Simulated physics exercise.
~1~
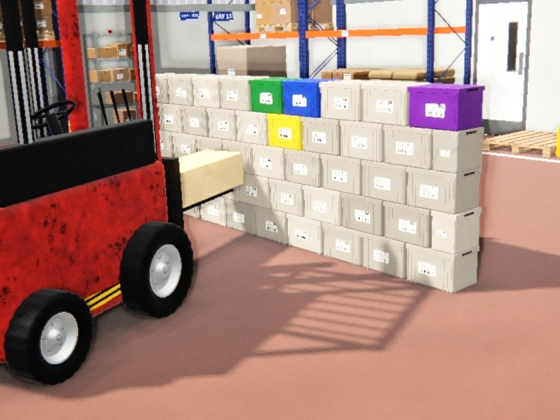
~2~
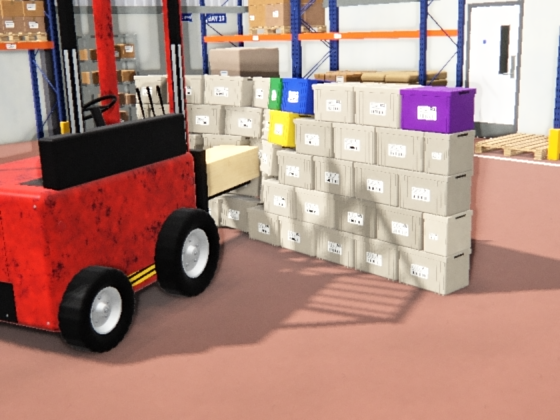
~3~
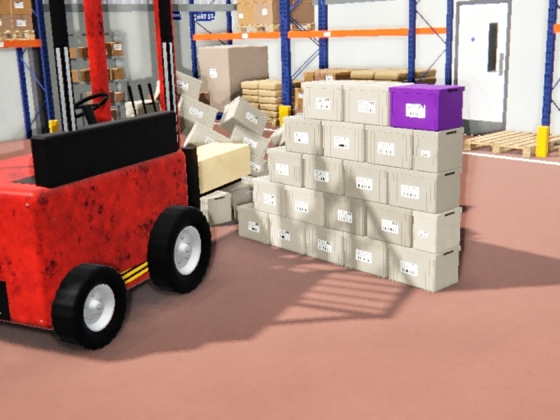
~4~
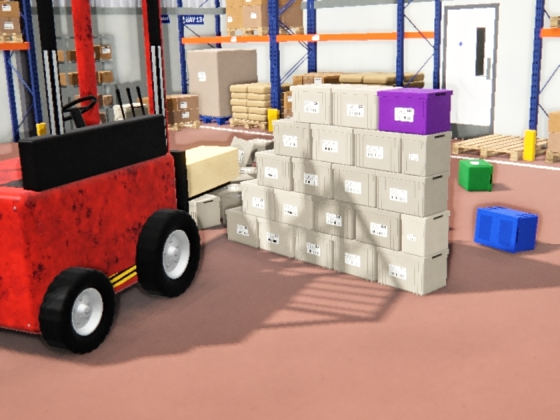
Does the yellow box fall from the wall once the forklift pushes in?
Yes, it falls. The part of the wall around it collapses, and the yellow box is out of sight at the end.
